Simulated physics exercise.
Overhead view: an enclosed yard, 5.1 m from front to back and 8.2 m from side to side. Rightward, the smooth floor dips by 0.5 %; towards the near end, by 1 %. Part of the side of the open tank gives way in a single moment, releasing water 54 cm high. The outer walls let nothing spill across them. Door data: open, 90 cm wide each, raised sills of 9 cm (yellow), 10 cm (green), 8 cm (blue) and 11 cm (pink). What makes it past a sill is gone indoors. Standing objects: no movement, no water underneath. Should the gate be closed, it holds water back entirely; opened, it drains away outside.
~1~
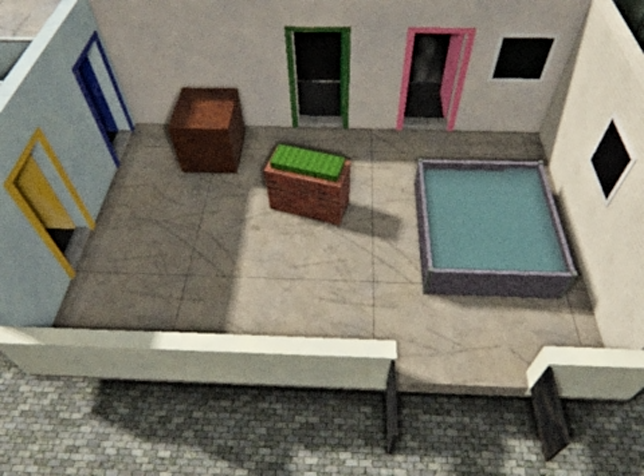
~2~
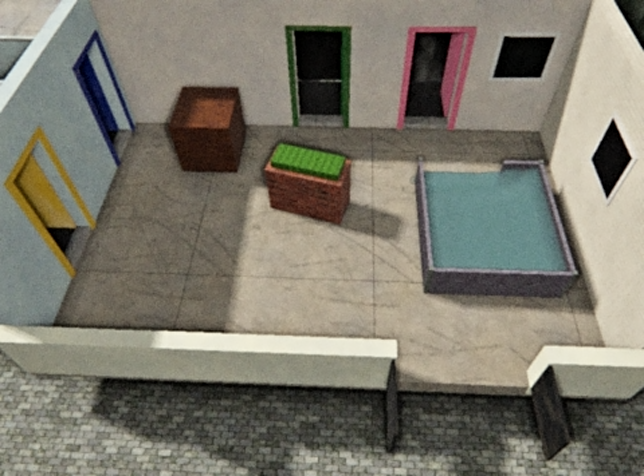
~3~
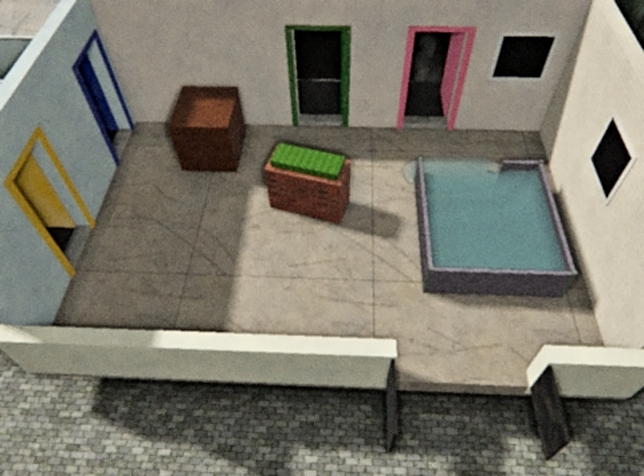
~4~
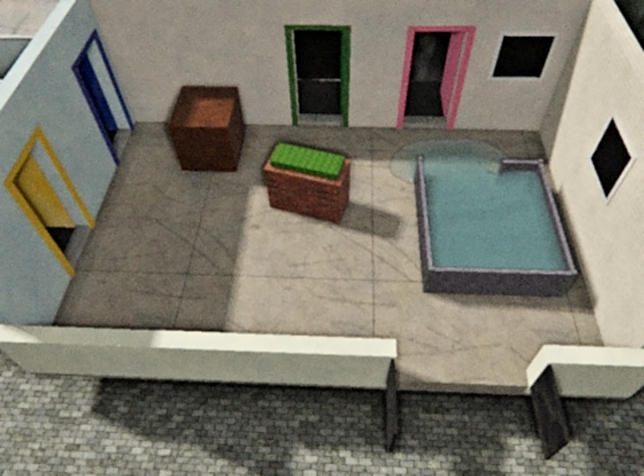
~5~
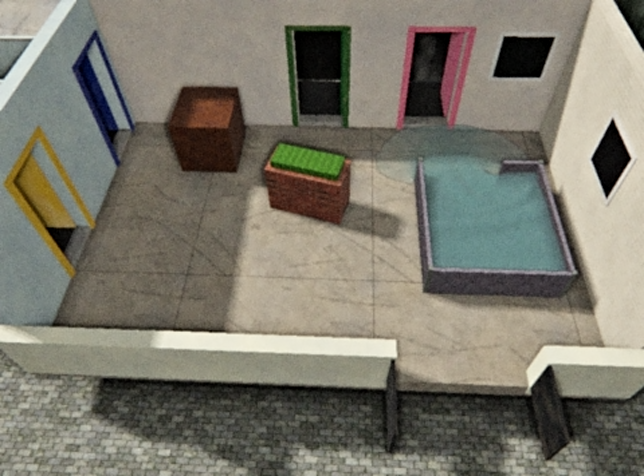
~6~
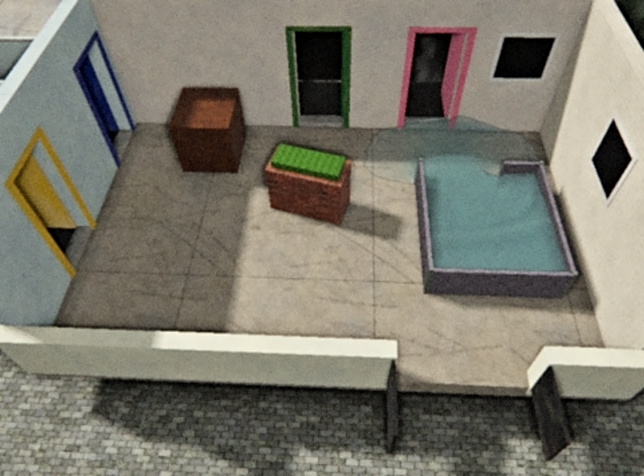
Water spilling through a gap in the far side of an open tank and spreading across the yard floor toward the back wall.
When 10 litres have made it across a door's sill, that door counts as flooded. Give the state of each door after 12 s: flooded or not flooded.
State after that time: Yellow door not flooded, green door not flooded, blue door not flooded, pink door flooded.
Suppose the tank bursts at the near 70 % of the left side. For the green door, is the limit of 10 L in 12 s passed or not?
Note: Green door, short of the mark.
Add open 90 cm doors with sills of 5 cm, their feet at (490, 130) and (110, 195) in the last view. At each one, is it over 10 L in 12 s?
Taking them in order, the first gets enough and the second too little.
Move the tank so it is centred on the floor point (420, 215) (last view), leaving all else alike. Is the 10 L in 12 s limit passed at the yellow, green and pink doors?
Result - yellow door does not exceed it, green door exceeds it, pink door exceeds it.
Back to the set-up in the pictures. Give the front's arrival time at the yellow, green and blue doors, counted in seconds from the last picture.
Doors: Yellow 5.0 s / green 0.7 s / blue 3.0 s.
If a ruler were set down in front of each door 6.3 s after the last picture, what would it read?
You'd see yellow at 3 cm, green at 5 cm, blue at 5 cm and pink at 11 cm.
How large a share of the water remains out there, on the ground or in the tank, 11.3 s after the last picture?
82 %.
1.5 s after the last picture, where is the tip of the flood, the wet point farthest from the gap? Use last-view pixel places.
That would be close to (258, 127).
Then, 0.7 s after the last picture water covers 15 % of the floor and is deepest (35 cm) near (536, 133); yellow door not reached, green door 2 cm at the sill, 0 L in, blue door not reached, pink door 33 cm at the sill, 73 L in.
Then, 1.5 s after the last picture water covers 20 % of the floor and is deepest (33 cm) near (455, 137); yellow door not reached, green door 10 cm at the sill, 0 L in, blue door not reached, pink door 32 cm at the sill, 187 L in.
Then, 2.8 s after the last picture water covers 35 % of the floor and is deepest (24 cm) near (536, 133); yellow door not reached, green door 8 cm at the sill, 0 L in, blue door not reached, pink door 22 cm at the sill, 311 L in.
Then, 6.3 s after the last picture water covers 85 % of the floor and is deepest (16 cm) near (608, 374); yellow door 3 cm at the sill, 0 L in, green door 5 cm at the sill, 0 L in, blue door 5 cm at the sill, 0 L in, pink door 11 cm at the sill, 367 L in.
Then, 11.3 s after the last picture water covers 95 % of the floor and is deepest (10 cm) near (608, 374); yellow door 5 cm at the sill, 0 L in, green door 6 cm at the sill, 0 L in, blue door 2 cm at the sill, 1 L in, pink door 5 cm at the sill, 368 L in.
